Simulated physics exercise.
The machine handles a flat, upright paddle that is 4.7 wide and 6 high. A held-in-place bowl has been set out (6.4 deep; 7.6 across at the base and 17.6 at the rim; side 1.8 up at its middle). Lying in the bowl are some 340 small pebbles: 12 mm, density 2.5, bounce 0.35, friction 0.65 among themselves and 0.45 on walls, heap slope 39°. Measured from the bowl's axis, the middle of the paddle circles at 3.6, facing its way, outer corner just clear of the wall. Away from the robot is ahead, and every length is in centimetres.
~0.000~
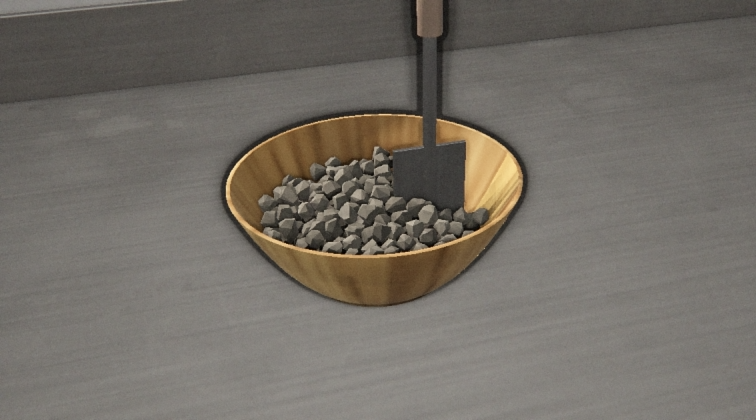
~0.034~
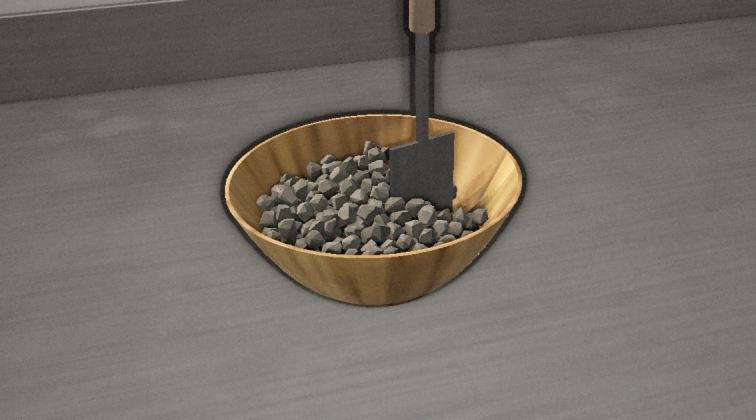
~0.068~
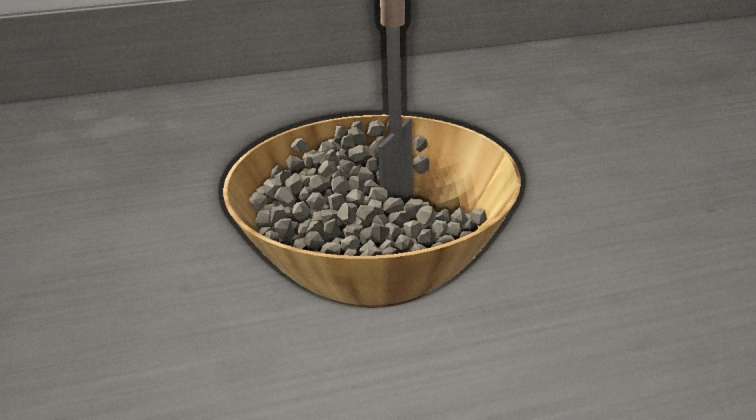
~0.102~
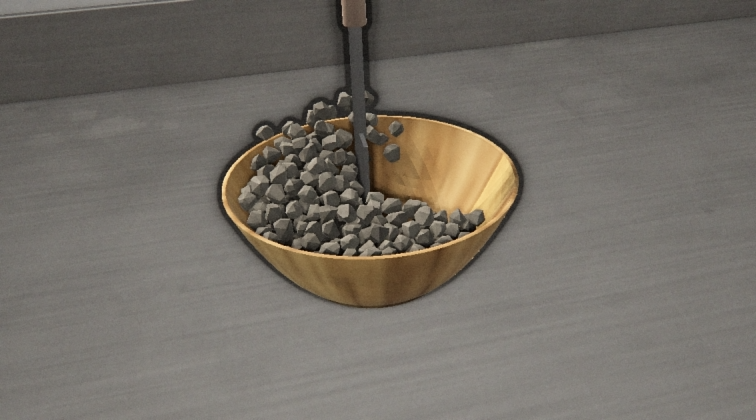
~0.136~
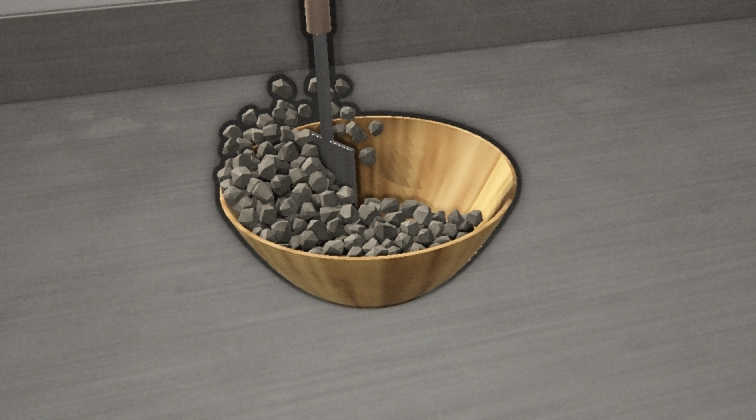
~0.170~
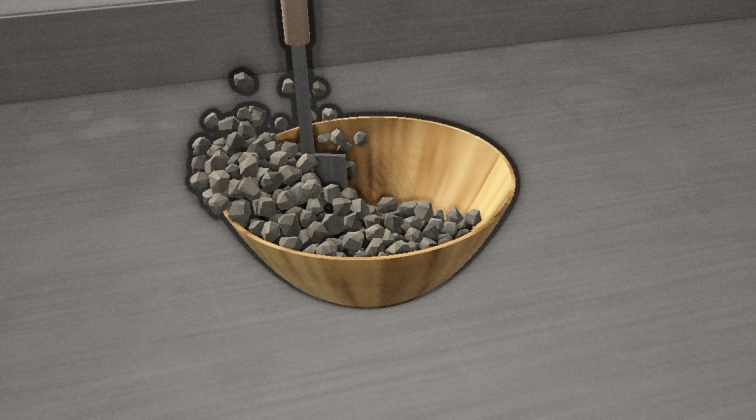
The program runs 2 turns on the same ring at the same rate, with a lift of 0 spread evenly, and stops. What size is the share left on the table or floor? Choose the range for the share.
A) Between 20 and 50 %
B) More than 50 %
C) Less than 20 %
B, more than 50 %.
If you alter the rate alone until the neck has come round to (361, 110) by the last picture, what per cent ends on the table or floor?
About 40 %.
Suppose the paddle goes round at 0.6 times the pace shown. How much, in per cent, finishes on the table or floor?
Some 40 in a hundred.
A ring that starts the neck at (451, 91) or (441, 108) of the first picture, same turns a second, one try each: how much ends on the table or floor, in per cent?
Around 50 per cent on the first try, around 60 per cent on the second.
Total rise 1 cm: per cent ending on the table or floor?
Result: Roughly 55 %.
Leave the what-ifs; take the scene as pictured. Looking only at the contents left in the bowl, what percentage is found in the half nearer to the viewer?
About 45 per cent.
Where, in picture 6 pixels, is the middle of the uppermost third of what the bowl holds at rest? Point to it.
Looks like roughly (419, 187) to me.
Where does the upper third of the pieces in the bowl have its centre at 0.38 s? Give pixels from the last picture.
The top third is centred near (423, 139) in the last picture.
After 0.38 s, 14° round, highest piece 10 above the table; 207 in the bowl, 86 on the table or floor, 44 in flight or on the tool.
After 0.59 s, 231° round, highest piece 9 above the table; 169 on the table or floor, 152 in the bowl, 16 in flight or on the tool.
After 0.89 s, 0° round, highest piece 6 above the table; 207 on the table or floor, 129 in the bowl, 1 in flight or on the tool.
After 1.59 s, 0° round, highest piece 6 above the table; 208 on the table or floor, 129 in the bowl.
At rest, 208 on the table or floor, 129 in the bowl. That is 62 % on the table or floor.
